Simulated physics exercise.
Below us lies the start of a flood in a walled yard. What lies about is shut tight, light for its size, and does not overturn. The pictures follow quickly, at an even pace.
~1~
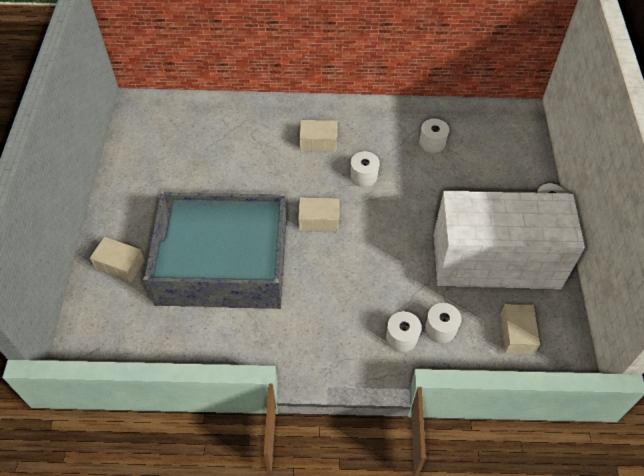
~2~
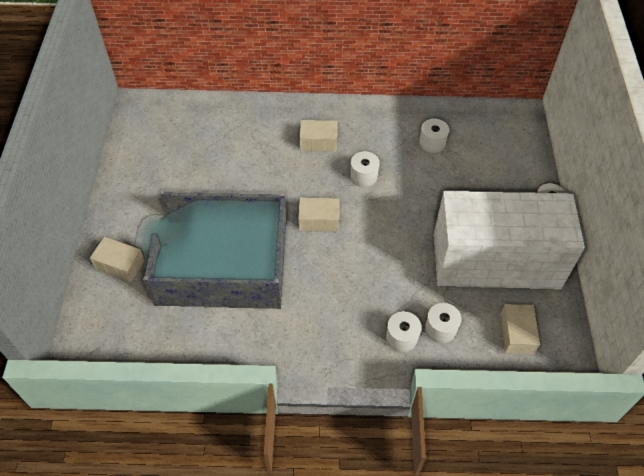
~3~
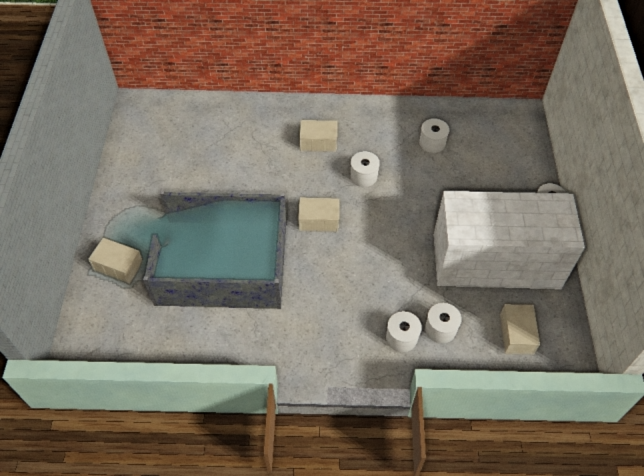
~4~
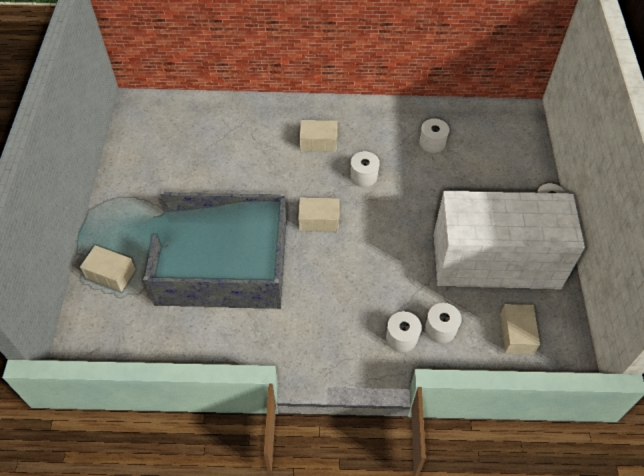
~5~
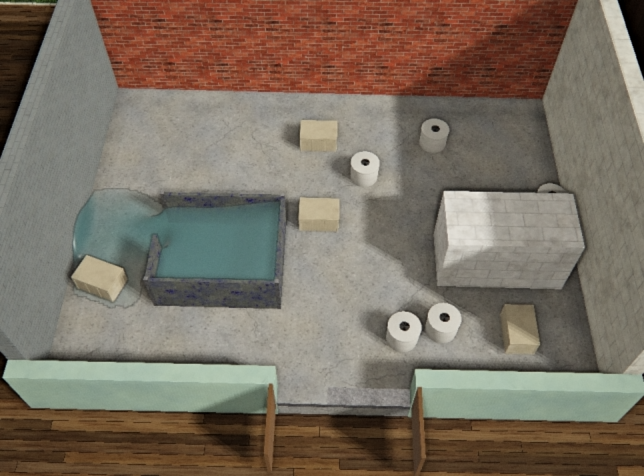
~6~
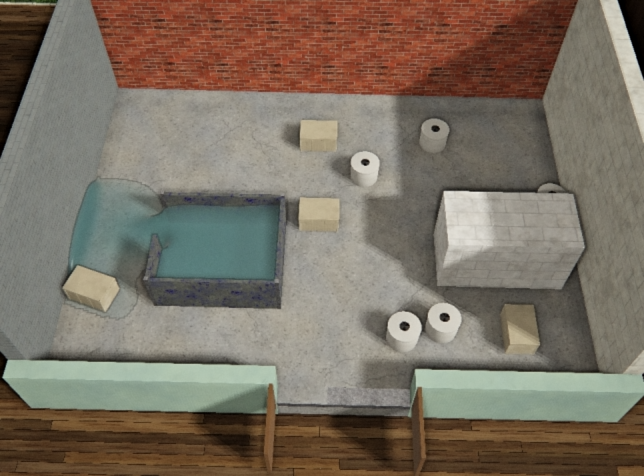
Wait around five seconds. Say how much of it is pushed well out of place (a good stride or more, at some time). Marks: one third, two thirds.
Share: Less than a third.
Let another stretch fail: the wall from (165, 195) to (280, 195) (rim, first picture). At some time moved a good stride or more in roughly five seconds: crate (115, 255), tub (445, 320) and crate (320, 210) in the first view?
In that order: That far or more, under that, short of that.
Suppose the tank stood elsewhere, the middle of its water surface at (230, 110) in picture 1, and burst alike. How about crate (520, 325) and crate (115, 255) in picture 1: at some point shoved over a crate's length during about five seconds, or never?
In turn: Never so far, yes.
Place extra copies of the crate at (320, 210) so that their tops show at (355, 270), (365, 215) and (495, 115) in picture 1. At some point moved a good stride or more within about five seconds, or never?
In turn: No, less than that, not that far.
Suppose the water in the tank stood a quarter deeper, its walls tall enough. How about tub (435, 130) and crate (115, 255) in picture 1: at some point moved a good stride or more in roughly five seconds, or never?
In that order: Short of that, yes.
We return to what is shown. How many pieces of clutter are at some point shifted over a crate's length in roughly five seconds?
1 of them.
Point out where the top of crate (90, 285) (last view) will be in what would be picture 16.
Around (121, 350).
A moment on, 1 of 10 are well off their spots; 0 afloat.
Next, 1 of 10 are well off their spots; 0 afloat.
Later, 1 of 10 are well off their spots; 1 afloat.
In the end, 1 of 10 are well off their spots, and 1 have been at some point; 0 afloat.
